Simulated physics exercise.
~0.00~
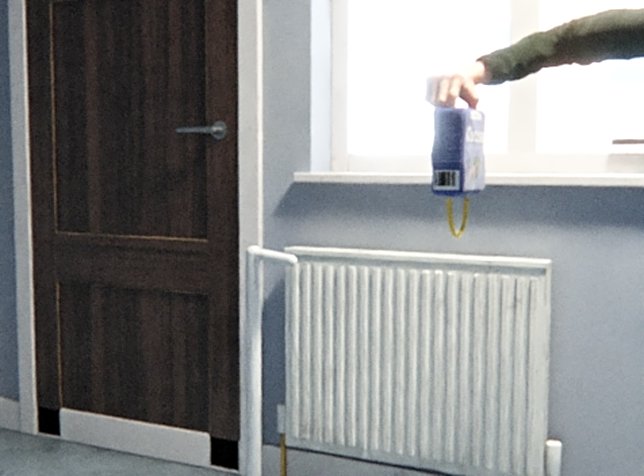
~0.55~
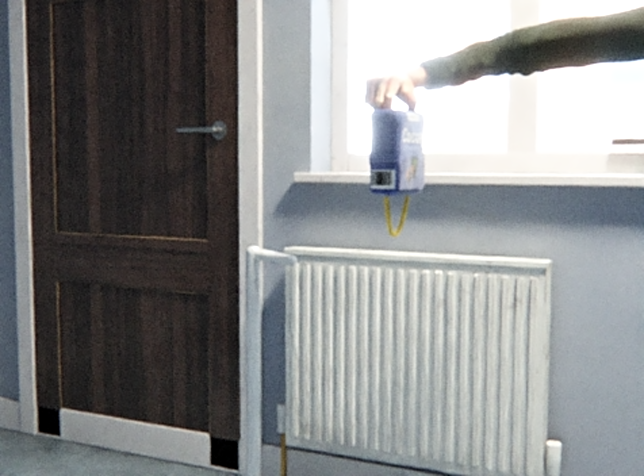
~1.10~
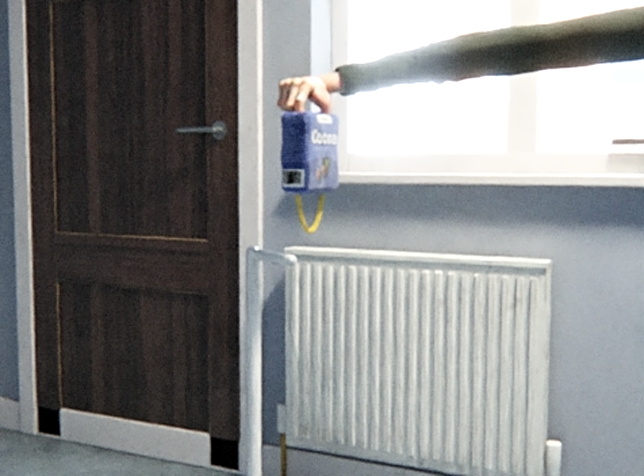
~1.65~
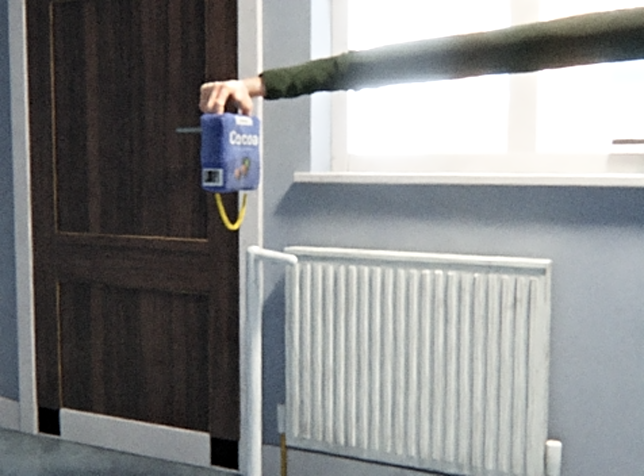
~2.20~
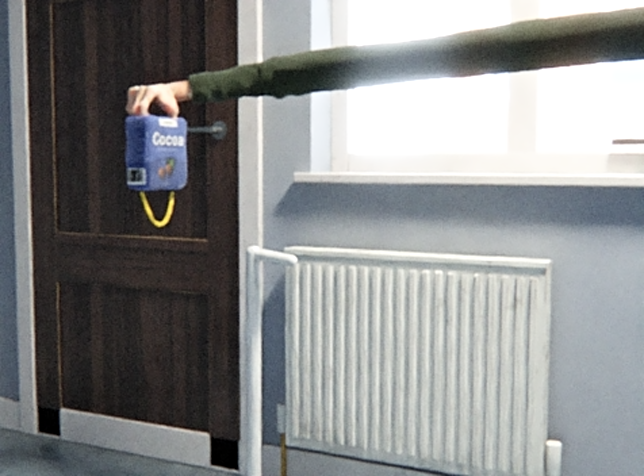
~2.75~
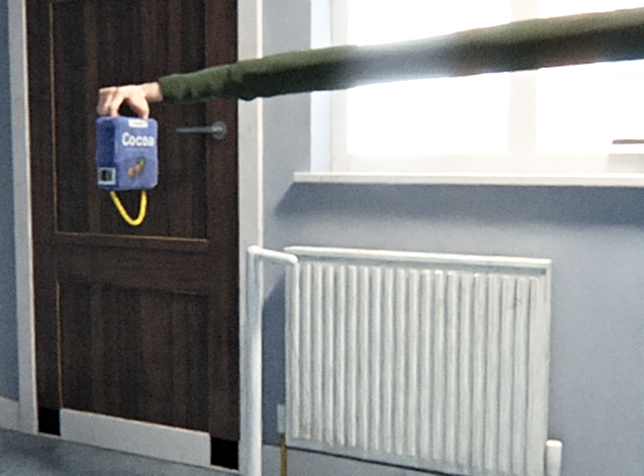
At the start, a hand in a dark green sleeve holds a blue pouch labelled Cocoa upright in front of a bright window, with a yellow loop hanging beneath it. The arm reaches in from the right and carries the pouch steadily left, above a white radiator. It passes over the white post with the sideways hook at about the same height, and the dangling loop stays clear of it. The hand continues left across the dark wooden door. Finally, the pouch is past the post, still held upright, with its loop hanging free.
